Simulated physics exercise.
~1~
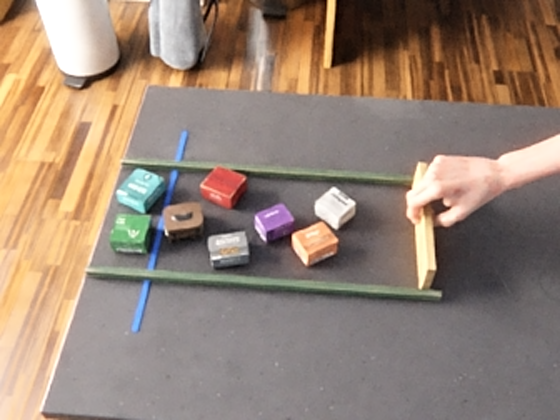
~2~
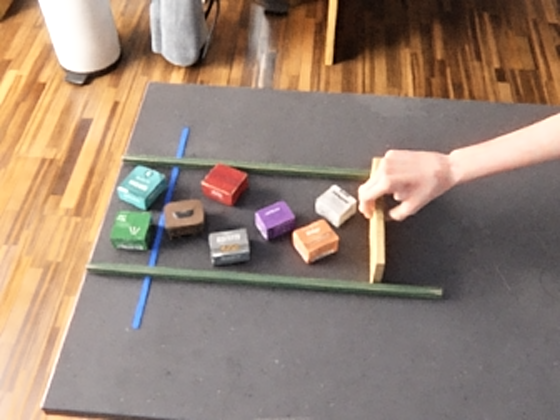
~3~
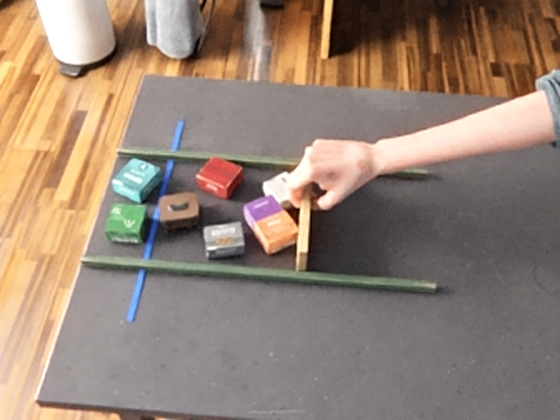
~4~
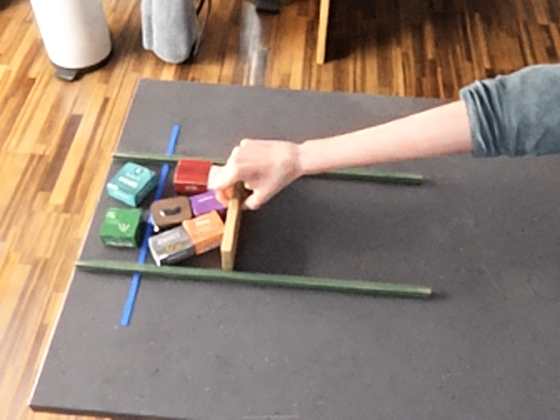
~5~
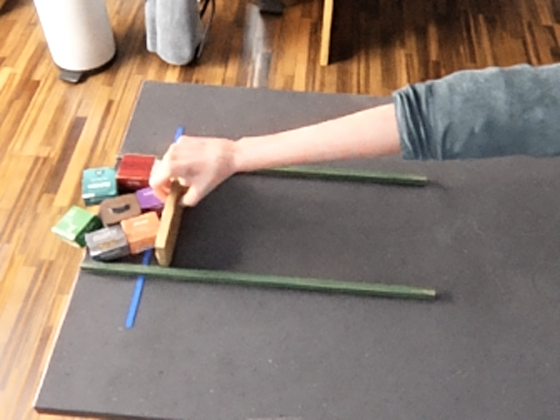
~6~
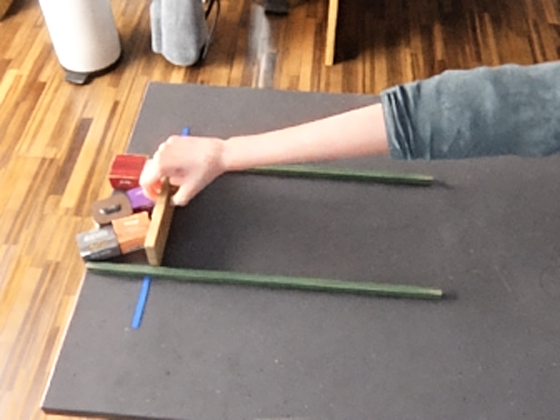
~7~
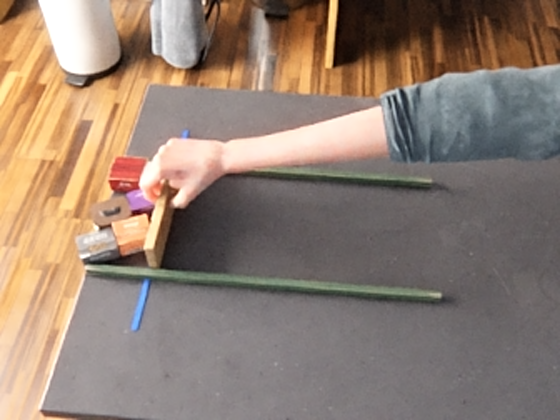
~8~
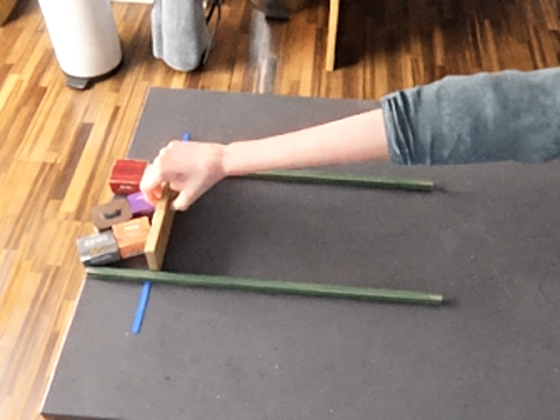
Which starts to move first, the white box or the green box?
The white box starts to move first, pushed along as the board comes in from the right. The green box stays where it is until later, when the bunched boxes are pushed towards the left edge.
